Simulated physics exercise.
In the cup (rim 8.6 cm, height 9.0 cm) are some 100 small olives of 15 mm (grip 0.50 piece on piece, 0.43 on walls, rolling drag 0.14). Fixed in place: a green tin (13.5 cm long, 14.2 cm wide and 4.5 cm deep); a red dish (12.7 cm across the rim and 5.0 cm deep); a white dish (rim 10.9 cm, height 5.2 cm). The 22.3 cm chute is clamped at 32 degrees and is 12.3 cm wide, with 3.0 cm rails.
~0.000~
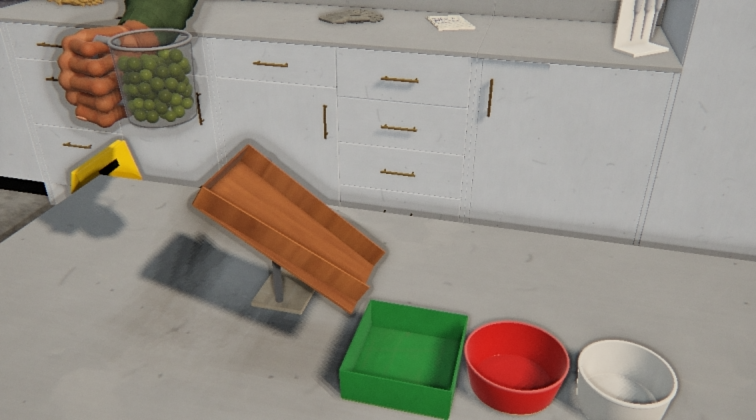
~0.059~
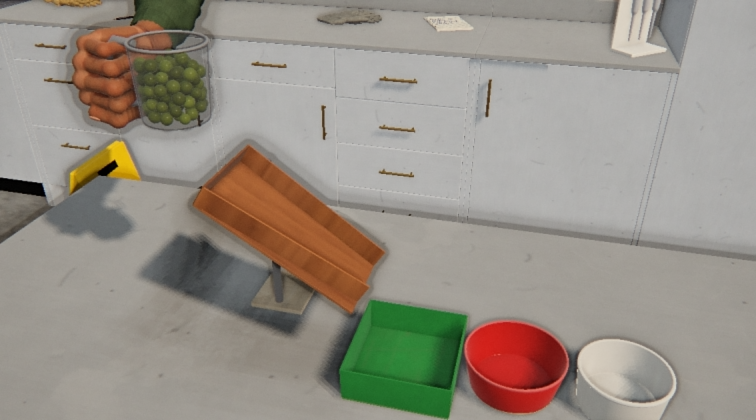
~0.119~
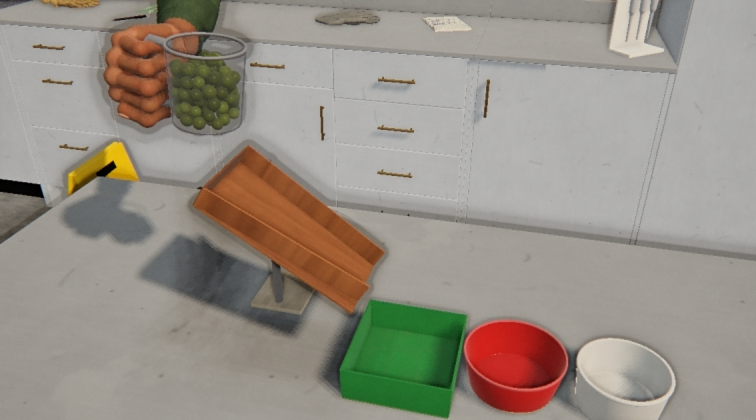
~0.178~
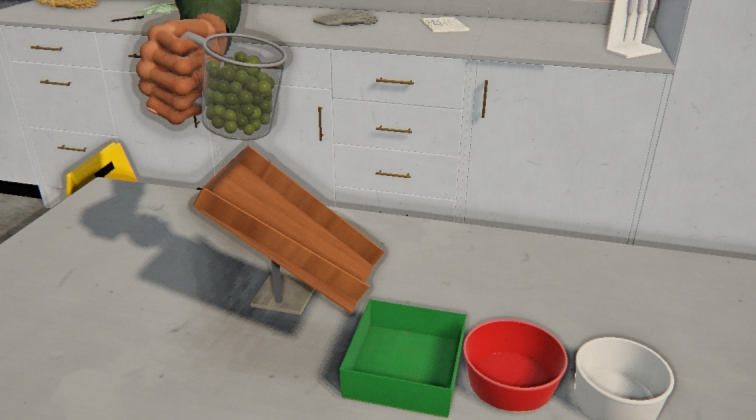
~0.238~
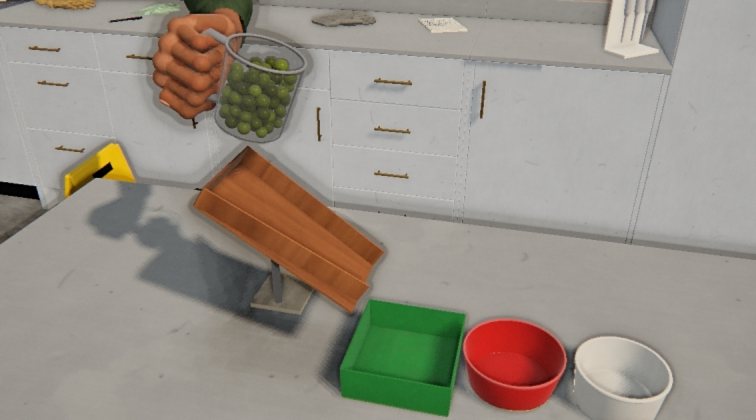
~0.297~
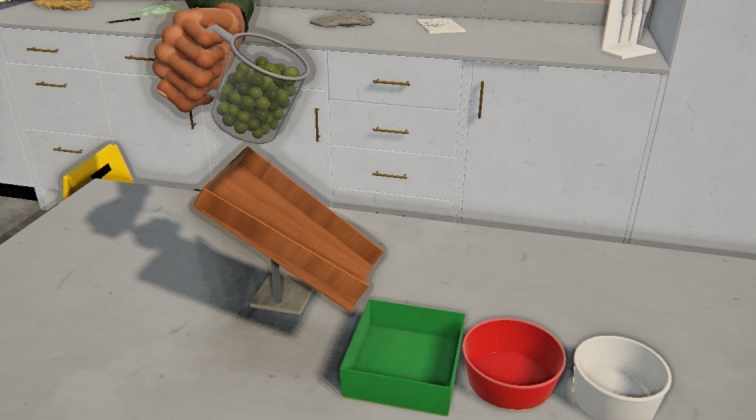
A clear cup of small green olives, held by a large orange-brown hand, moves right and slightly down to above a sloping wooden chute, tilting increasingly rightward, while a green tin, red dish and white dish sit on the counter.
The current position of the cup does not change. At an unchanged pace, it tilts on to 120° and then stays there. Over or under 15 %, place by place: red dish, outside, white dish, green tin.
Red dish: Under, outside: Under, white dish: Under, green tin: Over.
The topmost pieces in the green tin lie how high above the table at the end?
Roughly 4.5 cm.
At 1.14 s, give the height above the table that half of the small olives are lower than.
Height estimate: Near 34 cm.
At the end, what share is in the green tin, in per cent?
That works out to near 95 in a hundred.
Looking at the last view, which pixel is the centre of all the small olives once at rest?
It sits close to (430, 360) in the last picture.
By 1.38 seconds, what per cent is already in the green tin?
10 %.
After 0.62 s, tilt 61 degrees; cup 100 %; middle of all pieces near (252, 95).
After 0.89 s, tilt 90 degrees; cup 100 %; middle of all pieces near (253, 94).
After 1.14 s, tilt 116 degrees; slope 20 %, cup 80 %; middle of all pieces near (270, 119).
Then, at 1.38 s, tilt 120 degrees; green tin 10 %, slope 65 %, cup 15 %, in the air 10 %; middle of all pieces near (346, 236).
In the end, at 2.5 s, outside 5 %, green tin 95 %, slope 0 %, white dish 0 %, red dish 0 %, cup 0 %.
